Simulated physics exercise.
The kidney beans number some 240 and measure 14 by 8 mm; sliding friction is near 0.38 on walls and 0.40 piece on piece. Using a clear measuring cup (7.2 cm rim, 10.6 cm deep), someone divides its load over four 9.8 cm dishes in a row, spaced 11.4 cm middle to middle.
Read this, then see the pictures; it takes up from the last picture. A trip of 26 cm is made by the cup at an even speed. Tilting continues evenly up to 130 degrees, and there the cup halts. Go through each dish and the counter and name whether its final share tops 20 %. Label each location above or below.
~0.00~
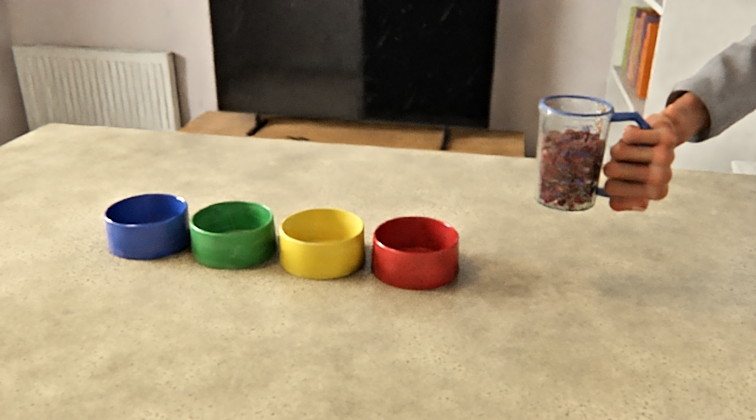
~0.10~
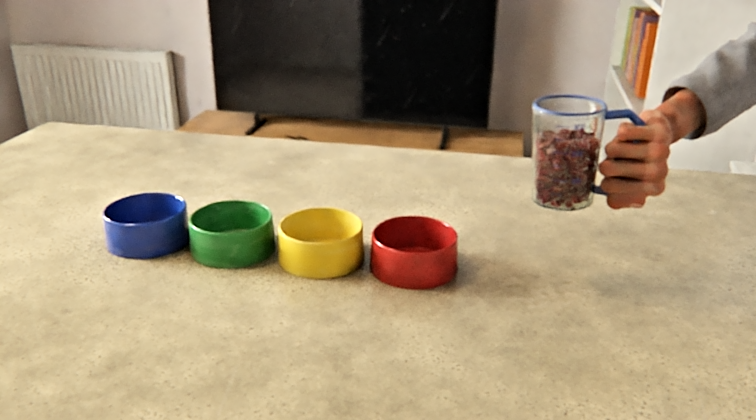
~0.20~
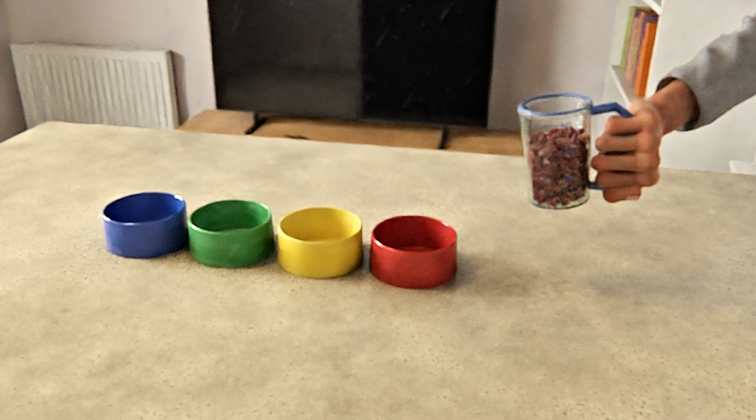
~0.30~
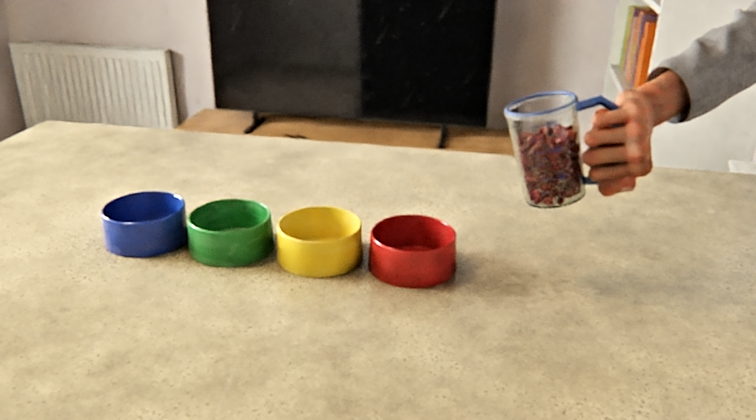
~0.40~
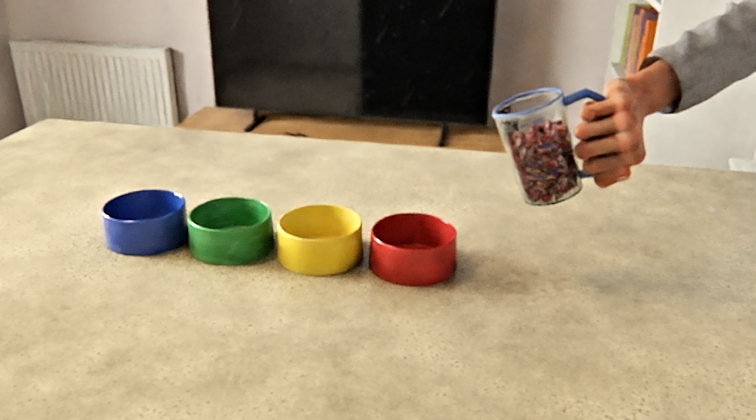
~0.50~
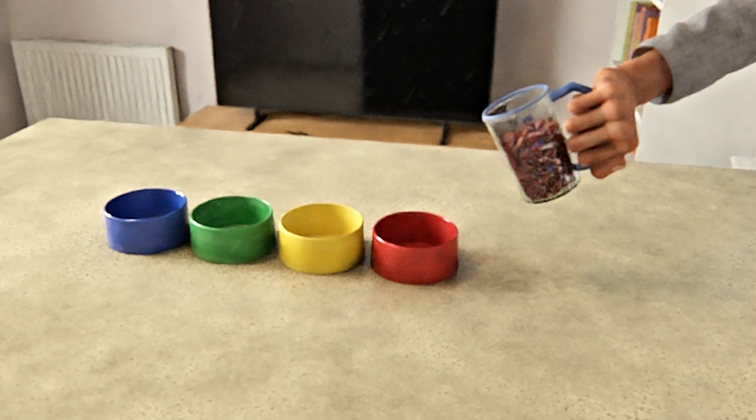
Labels - red: Below, blue: Below, green: Below, yellow: Above, counter: Below.
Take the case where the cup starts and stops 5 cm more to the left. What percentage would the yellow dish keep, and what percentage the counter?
Shares in that case - yellow 90 / counter 10.
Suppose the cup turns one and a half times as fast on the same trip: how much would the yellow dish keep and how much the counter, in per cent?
The yellow dish would get 0 and the counter 10.
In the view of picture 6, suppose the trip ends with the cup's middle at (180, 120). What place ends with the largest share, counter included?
Yellow.
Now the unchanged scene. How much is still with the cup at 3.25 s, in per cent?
I'd say close to 0 per cent.
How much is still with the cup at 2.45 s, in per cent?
0 per cent.
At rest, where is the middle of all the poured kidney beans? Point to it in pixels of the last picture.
Roughly (327, 240).
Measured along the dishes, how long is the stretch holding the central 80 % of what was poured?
That stretch comes to around 8 cm.
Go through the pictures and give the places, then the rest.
The first picture shows cup at (570, 154), tilt 0 degrees, lip at (541, 103), moved 0.0 cm; middle of the pieces at (572, 164); red dish at (416, 235); yellow dish at (322, 226); green dish at (232, 217); blue dish at (147, 209).
The second picture shows cup at (566, 153), tilt 3 degrees, lip at (534, 104), moved 0.4 cm; middle of the pieces at (568, 164).
The third picture shows cup at (557, 152), tilt 9 degrees, lip at (520, 107), moved 1.2 cm; middle of the pieces at (561, 162).
The fourth picture shows cup at (548, 151), tilt 15 degrees, lip at (506, 110), moved 2.1 cm; middle of the pieces at (553, 161).
The fifth picture shows cup at (540, 148), tilt 21 degrees, lip at (494, 112), moved 2.9 cm; middle of the pieces at (546, 158).
The sixth picture shows cup at (534, 146), tilt 27 degrees, lip at (484, 115), moved 3.8 cm; middle of the pieces at (541, 155); red dish at (415, 229); yellow dish at (321, 221); green dish at (232, 212); blue dish at (146, 204). The cup turns about 60 degrees a second and travels 9 cm a second.
Then, at 1.67 s, tilt 99 degrees; cup holds 100 %.
Then, at 2.45 s, tilt 130 degrees; cup holds 0 %, red 5 %, yellow 80 %.
After 3.25 s, tilt 130 degrees; cup holds 0 %, red 5 %, yellow 80 %.
At rest (3.5 s), red 5 %, blue 0 %, green 0 %, yellow 80 %, counter 15 %.
